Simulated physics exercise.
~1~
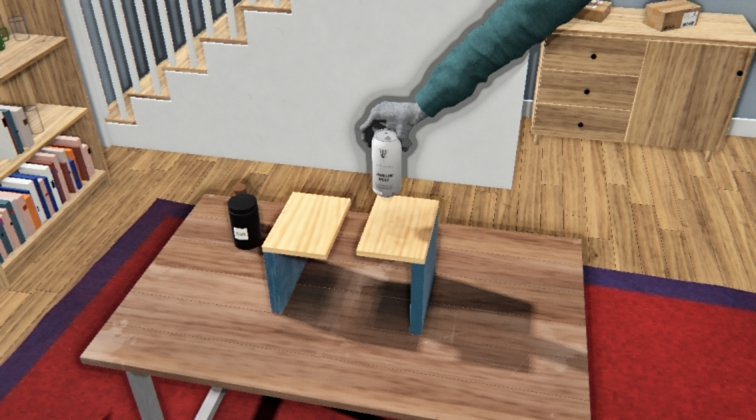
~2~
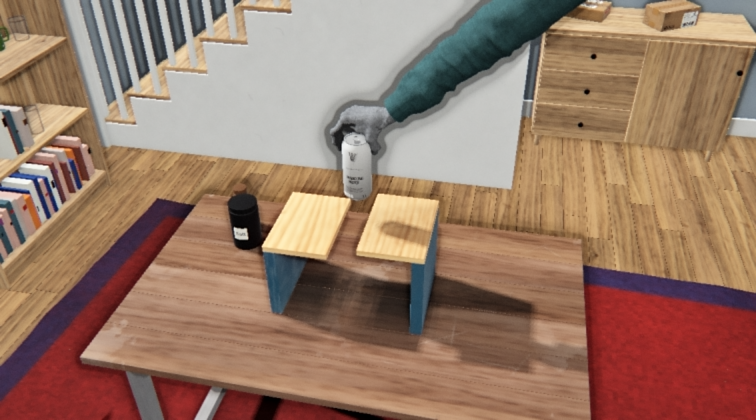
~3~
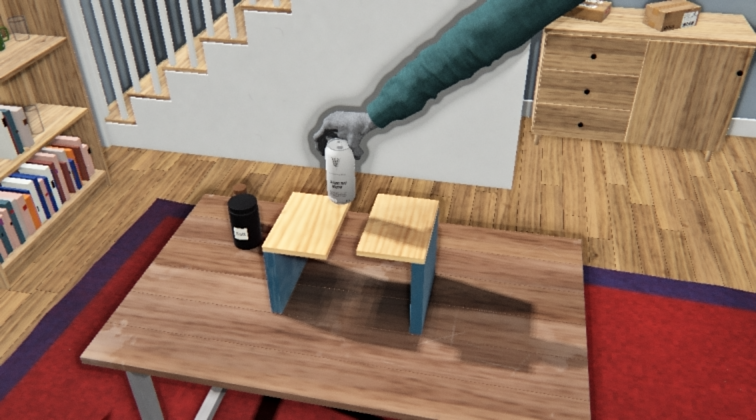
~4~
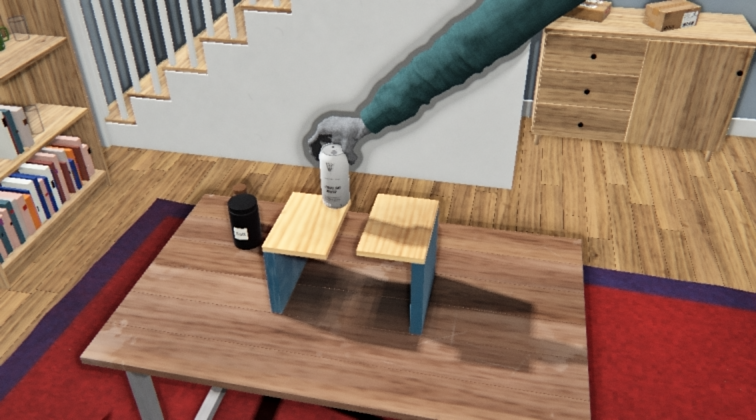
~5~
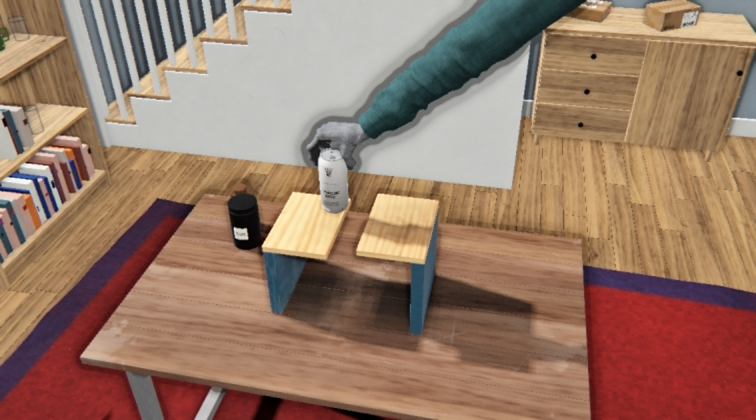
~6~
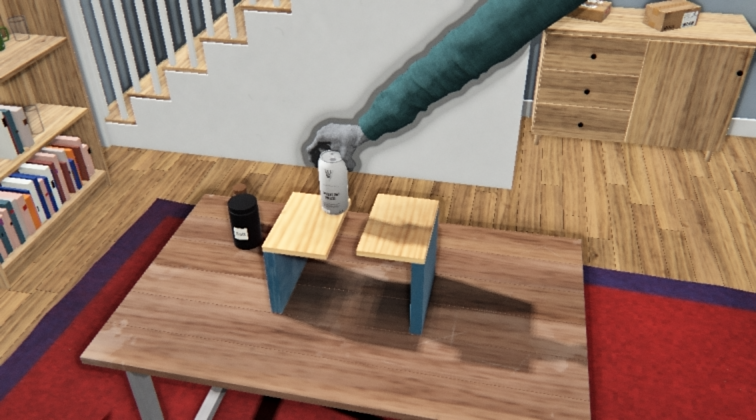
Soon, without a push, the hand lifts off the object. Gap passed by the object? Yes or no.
No.
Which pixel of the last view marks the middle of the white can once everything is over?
Looks like it settles somewhere around (335, 200).
Then, 0.20 s past the last view, white can displaced a little near (335, 197).
Then, 0.30 s past the last view, white can displaced about its own width near (335, 200).
Finally, moved from the start, white can; the other 2 still in place. Final places as the last picture's camera would see them, white can near (335, 200). The can stays on top.
